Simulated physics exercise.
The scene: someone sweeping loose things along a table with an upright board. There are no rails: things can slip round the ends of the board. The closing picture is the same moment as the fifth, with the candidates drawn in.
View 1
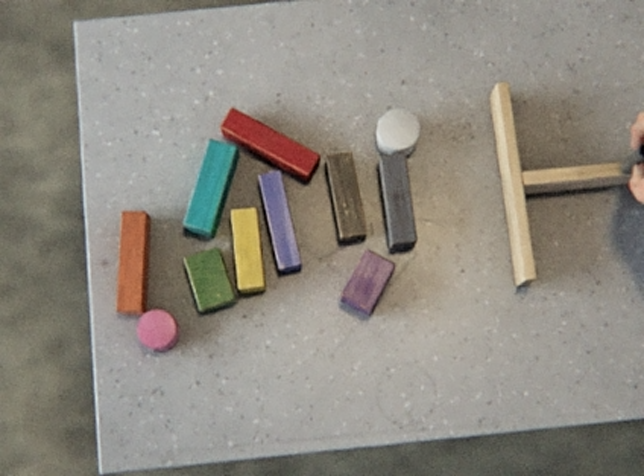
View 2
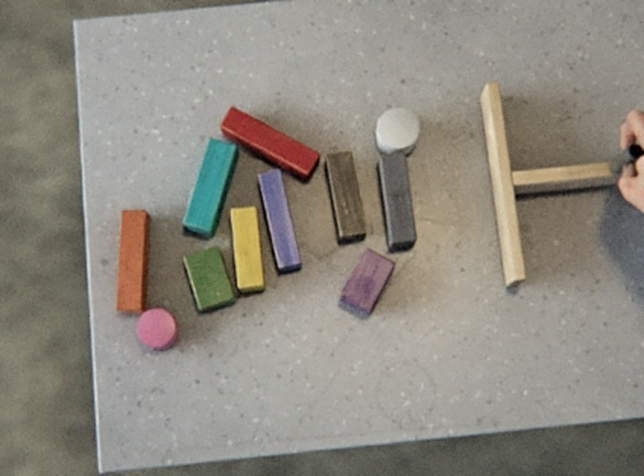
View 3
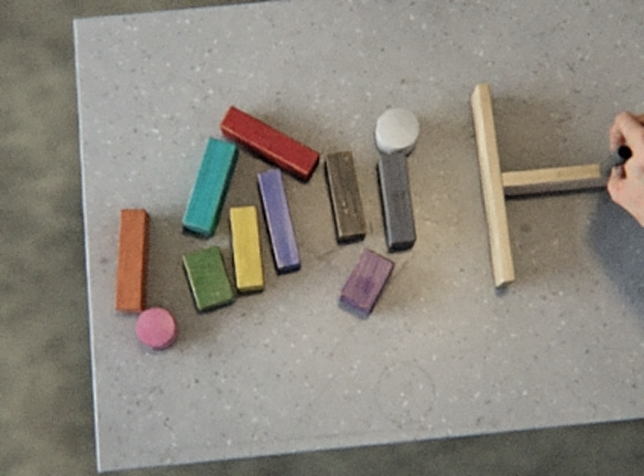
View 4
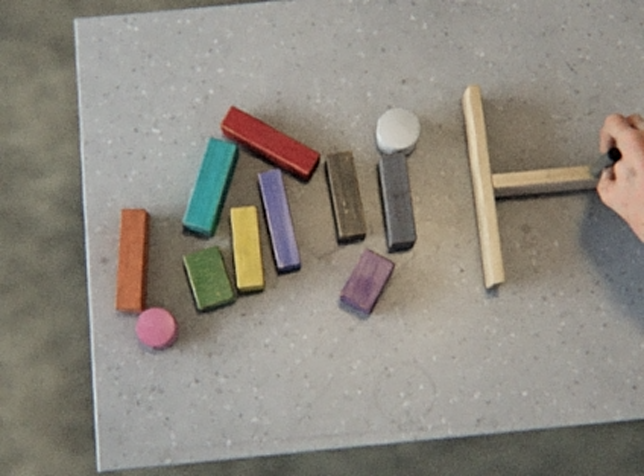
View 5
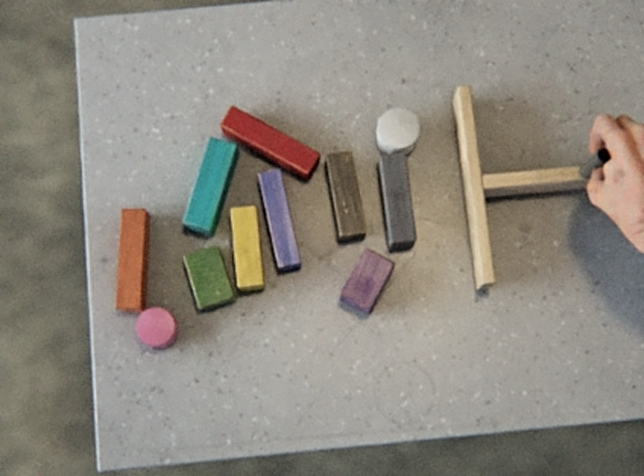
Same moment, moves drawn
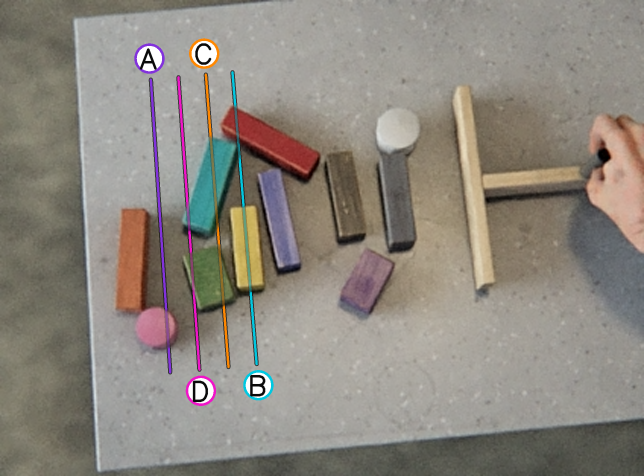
On a speckled grey tabletop, a hand at the right slides an upright wooden board on a handle slowly leftward toward a scattered group of coloured bars, blocks and round pieces, which stay still with a gap remaining between.
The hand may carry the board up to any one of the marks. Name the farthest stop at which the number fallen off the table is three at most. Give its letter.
It can go as far as D.
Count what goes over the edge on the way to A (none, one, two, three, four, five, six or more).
Four.
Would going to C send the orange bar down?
By then, yes.
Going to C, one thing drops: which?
The orange bar goes over.
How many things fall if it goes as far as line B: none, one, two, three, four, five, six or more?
In all, none.
On the copy, A at (160, 222); B at (244, 214); C at (217, 217); D at (189, 219).
On D. First, board (373, 192); purple block (353, 284); red stick (261, 141).
Then, board (269, 202); orange bar (116, 263); green block (148, 284).
Finally, board (189, 209); orange bar over the edge; green block over the edge; two fallen.
By contrast, A drops four; B is within the limit but short; C is within the limit but short.
